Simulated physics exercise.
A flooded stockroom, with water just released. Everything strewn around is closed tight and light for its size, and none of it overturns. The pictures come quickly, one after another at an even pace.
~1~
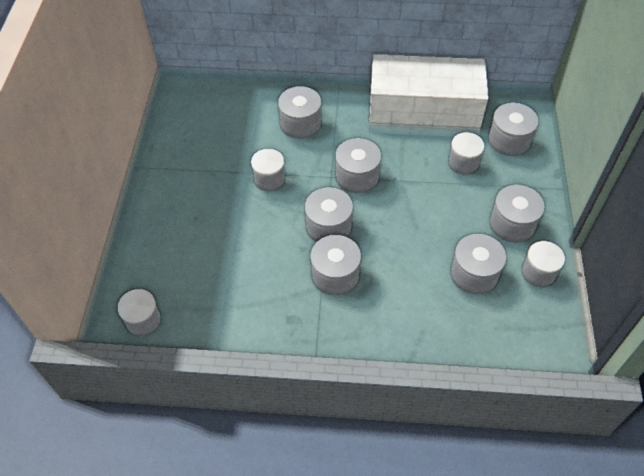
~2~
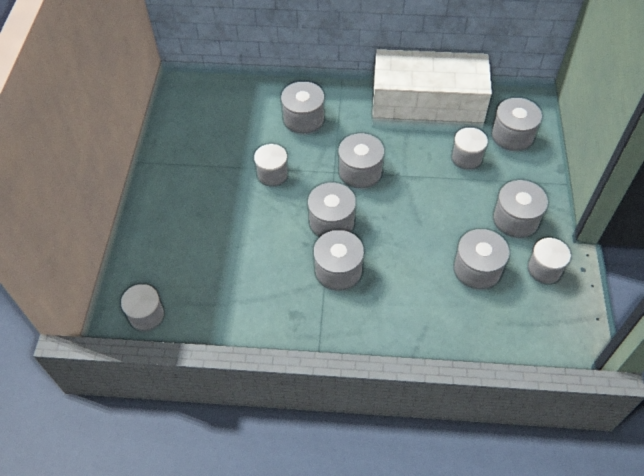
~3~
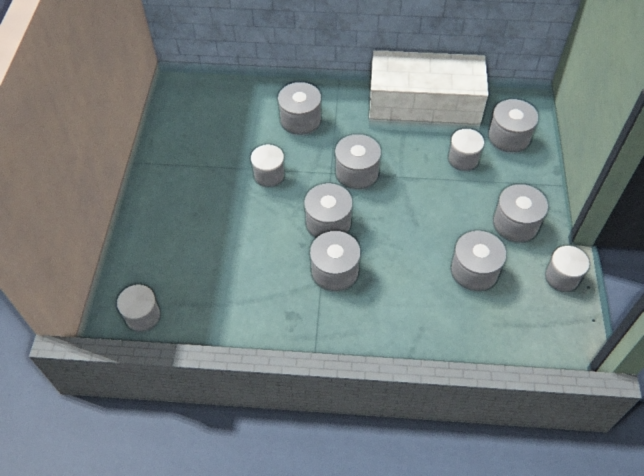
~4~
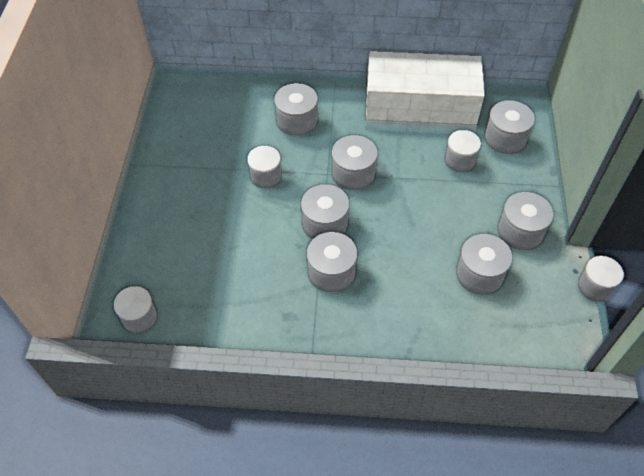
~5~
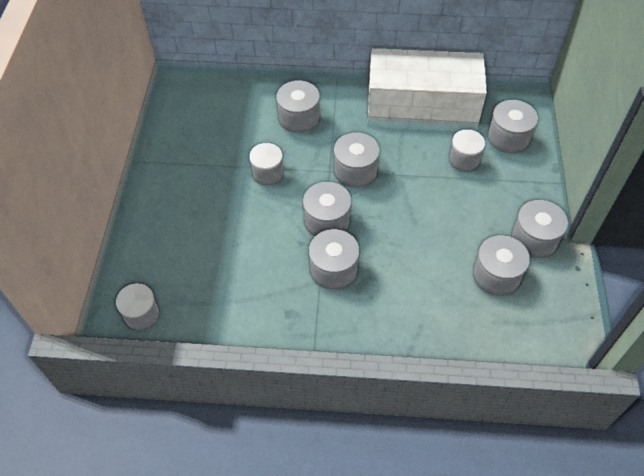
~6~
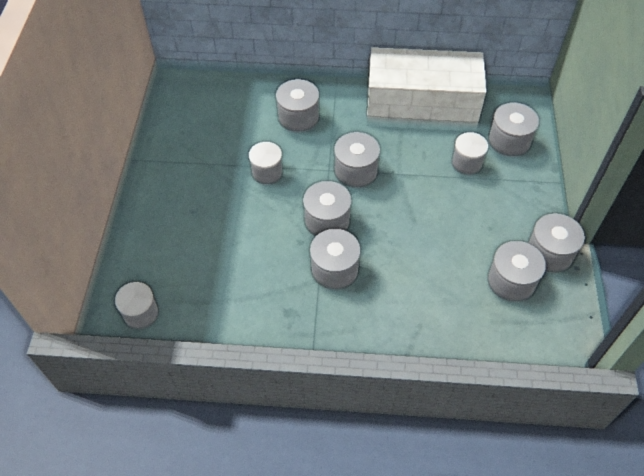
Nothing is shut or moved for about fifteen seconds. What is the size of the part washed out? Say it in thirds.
The portion is going to be two thirds at the least.
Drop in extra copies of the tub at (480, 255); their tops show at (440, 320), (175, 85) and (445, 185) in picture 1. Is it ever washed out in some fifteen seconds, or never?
Going through them one by one: Escaped / remained / escaped.
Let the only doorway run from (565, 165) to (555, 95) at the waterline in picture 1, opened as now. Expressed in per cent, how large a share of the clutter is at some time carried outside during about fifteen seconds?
About 50 %.
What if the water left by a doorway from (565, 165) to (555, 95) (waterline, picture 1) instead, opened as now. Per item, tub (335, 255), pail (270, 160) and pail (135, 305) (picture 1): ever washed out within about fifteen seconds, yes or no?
Object by object: Never exits, never exits, never exits.
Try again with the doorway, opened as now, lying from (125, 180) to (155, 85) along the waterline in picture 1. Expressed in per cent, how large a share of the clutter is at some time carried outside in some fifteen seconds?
About 50 percent.
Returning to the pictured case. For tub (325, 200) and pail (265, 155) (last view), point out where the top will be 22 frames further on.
Estimate - first: (549, 276), second: (354, 196).
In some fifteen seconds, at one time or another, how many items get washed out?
8 in total.
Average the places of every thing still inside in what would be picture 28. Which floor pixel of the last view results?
Mean floor position: Approx. (396, 251) px, last view.
A moment on, 2 of 11 are out; 9 afloat.
Next, 3 of 11 are out; 8 afloat.
Later, 6 of 11 are out; 5 afloat.
In the end, 8 of 11 are out; 3 afloat.
